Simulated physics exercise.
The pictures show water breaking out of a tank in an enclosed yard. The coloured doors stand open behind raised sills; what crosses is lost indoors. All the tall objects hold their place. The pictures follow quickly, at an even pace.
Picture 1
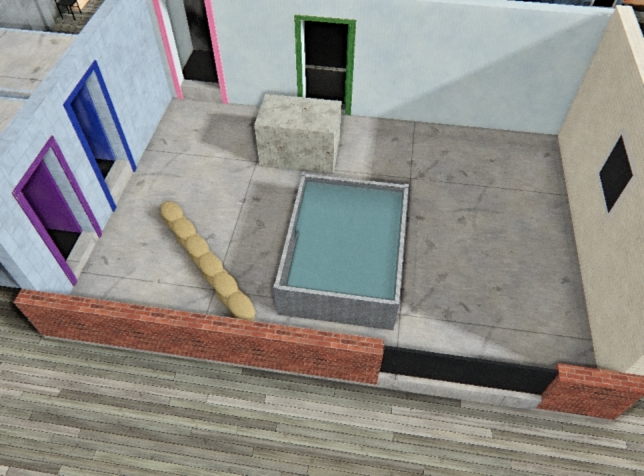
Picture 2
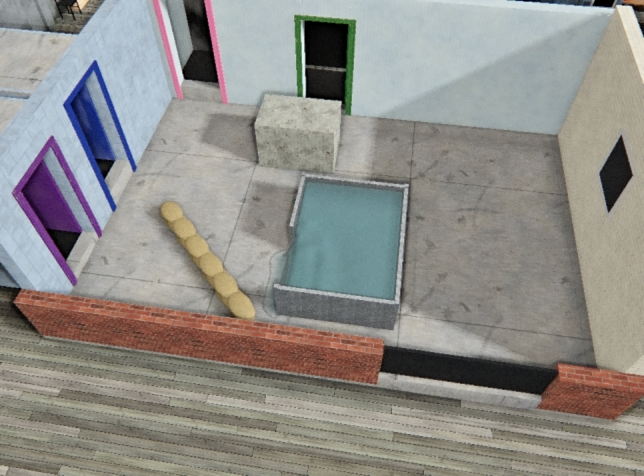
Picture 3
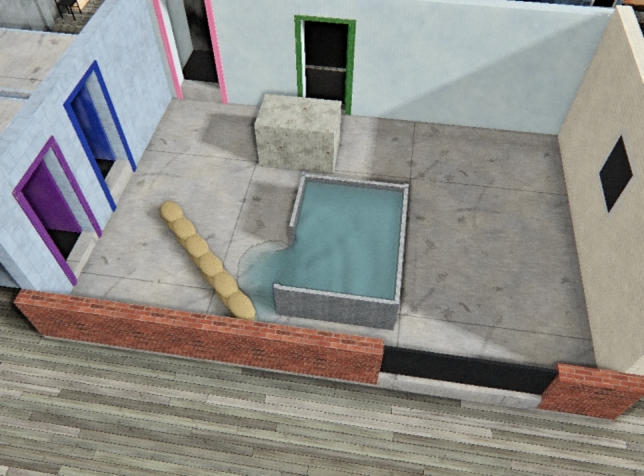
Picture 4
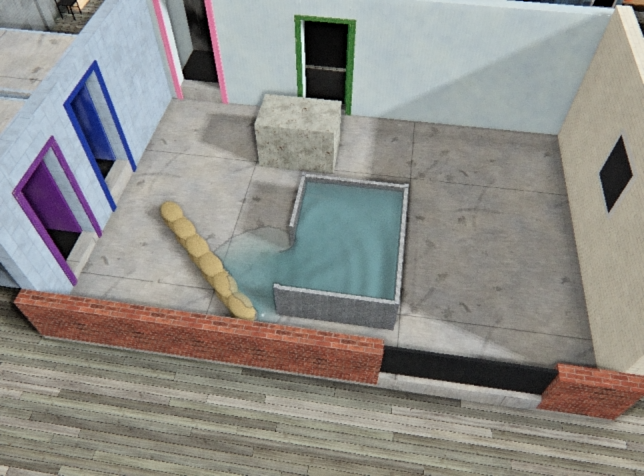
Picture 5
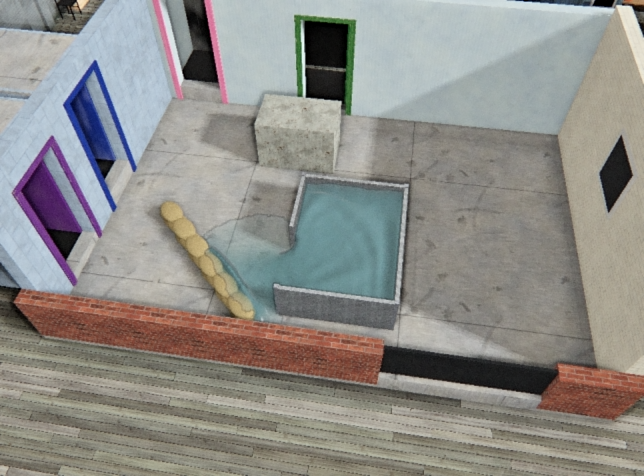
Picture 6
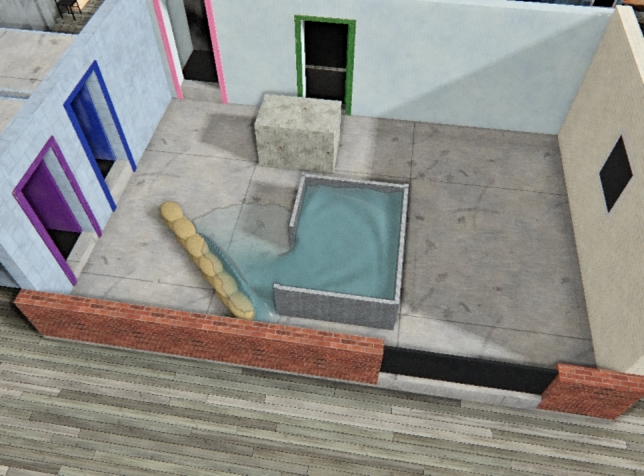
Water breaks out through the left side of a grey-walled open tank, spreads left across the paving to a slanting row of tan, rounded sacks, and runs along it, while the level in the tank lowers. The enclosed yard is seen from above by a still camera. A pale block stands behind the tank, with purple, blue, pink and green doorways beyond and low red brick in front.
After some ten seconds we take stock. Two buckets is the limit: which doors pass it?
The pink door holds within the limit; the green door holds within the limit; the purple door holds within the limit; the blue door holds within the limit.
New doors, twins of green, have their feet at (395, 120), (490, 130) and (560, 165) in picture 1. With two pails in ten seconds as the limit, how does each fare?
In turn: Lets less in, lets less in, holds.
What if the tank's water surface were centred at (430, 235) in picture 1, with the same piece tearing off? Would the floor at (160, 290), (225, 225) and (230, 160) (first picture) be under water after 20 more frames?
In that order: Wet, under water, under water.
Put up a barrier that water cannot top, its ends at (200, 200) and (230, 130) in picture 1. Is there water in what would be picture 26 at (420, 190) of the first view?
Answer: No water.
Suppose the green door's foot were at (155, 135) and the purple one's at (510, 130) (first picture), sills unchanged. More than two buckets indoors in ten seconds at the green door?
Then: The green door passes that mark.
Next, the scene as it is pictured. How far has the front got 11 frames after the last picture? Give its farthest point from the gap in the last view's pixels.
Around (171, 101).
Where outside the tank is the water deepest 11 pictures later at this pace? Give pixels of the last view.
At about (249, 301).
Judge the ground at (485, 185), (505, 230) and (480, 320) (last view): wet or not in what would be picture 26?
In that order: Dry, dry, covered.
A moment on, water covers 15 % of the floor; the pink door not reached, the green door not reached, the purple door not reached, the blue door not reached.
Next, water covers 40 % of the floor; the pink door wet at the sill, nothing in, the green door not reached, the purple door not reached, the blue door wet at the sill, nothing in.
Then, water covers 50 % of the floor; the pink door under two buckets in, the green door wet at the sill, nothing in, the purple door wet at the sill, nothing in, the blue door wet at the sill, nothing in.
Later, water covers 70 % of the floor; the pink door under two buckets in, the green door wet at the sill, nothing in, the purple door wet at the sill, nothing in, the blue door wet at the sill, nothing in.
In the end, water covers 95 % of the floor; the pink door under two buckets in, the green door under two buckets in, the purple door wet at the sill, nothing in, the blue door wet at the sill, nothing in.
